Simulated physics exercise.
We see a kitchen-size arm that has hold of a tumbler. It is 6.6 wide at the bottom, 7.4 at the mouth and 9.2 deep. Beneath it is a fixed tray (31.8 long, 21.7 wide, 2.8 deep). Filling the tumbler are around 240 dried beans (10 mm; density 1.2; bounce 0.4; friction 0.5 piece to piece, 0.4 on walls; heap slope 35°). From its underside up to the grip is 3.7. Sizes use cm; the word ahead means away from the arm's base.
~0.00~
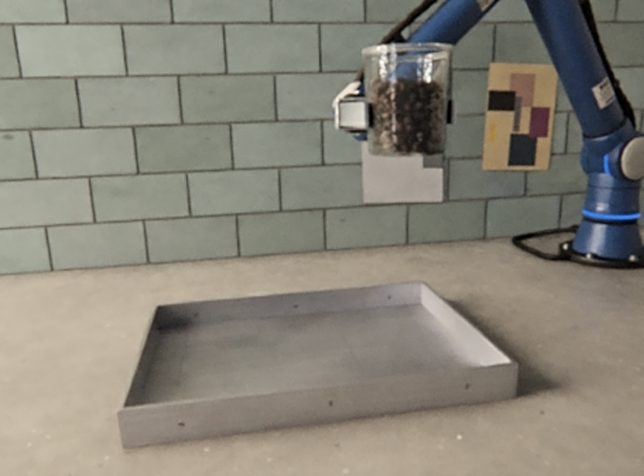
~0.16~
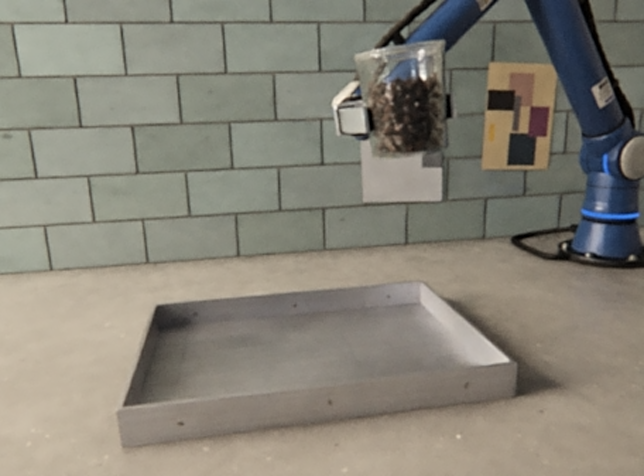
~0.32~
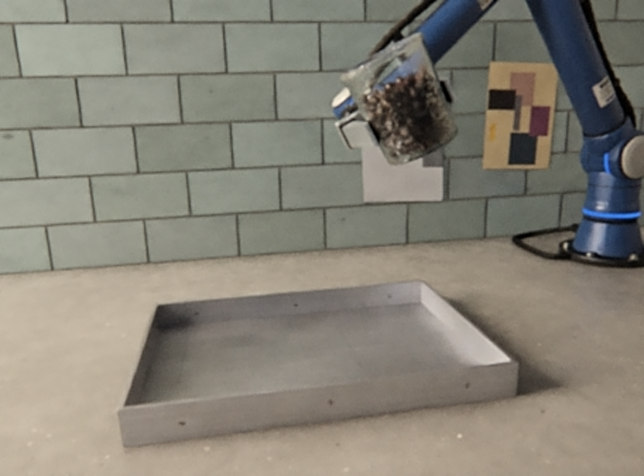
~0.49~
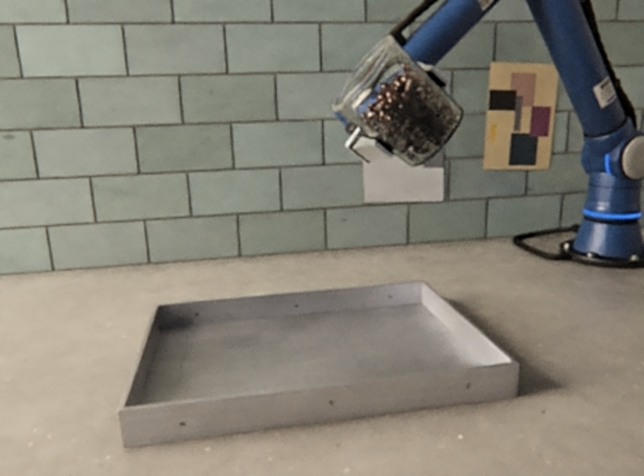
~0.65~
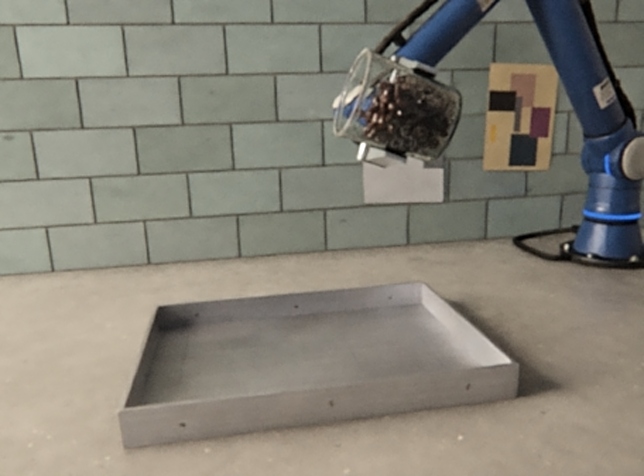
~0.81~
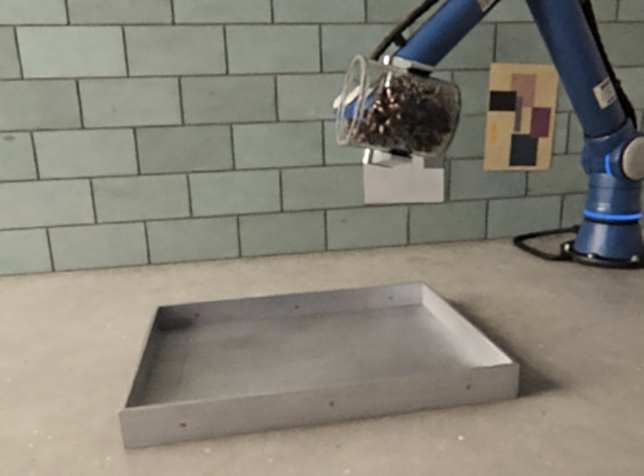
Above a shallow grey tray by a tiled wall, a blue robot arm tilting a clear tumbler of dark beans leftward.
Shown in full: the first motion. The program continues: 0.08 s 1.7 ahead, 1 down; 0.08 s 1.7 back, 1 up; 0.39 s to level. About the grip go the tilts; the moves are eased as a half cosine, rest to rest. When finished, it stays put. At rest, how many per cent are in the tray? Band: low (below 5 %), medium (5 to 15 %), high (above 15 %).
Medium.
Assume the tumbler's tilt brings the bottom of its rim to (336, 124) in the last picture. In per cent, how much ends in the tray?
My estimate is some 0 per cent.
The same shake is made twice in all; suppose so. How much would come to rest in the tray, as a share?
10 per cent.
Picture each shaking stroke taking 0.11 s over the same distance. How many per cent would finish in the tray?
Then roughly 5 percent.
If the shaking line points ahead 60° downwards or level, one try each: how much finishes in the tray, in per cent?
Estimates, in order: 5 % then 15 %.
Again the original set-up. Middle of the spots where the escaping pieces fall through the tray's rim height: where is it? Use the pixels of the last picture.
Estimated centre around (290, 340) in pixels.
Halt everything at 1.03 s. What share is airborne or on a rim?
5 %.
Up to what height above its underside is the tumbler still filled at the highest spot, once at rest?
I'd say close to 8.0 cm.
By 1.03 s, tilted 73° forward, highest piece 26 above the table; 226 in the tumbler, 12 in flight or on a rim.
By 1.25 s, tilted 14° forward, highest piece 29 above the table; 219 in the tumbler, 16 in the tray, 3 in flight or on a rim.
By 1.56 s, level, highest piece 28 above the table; 219 in the tumbler, 19 in the tray.
By 2.61 s, level, highest piece 28 above the table; 219 in the tumbler, 19 in the tray.
Final count, 219 in the tumbler, 19 in the tray. That is 8 % in the tray.
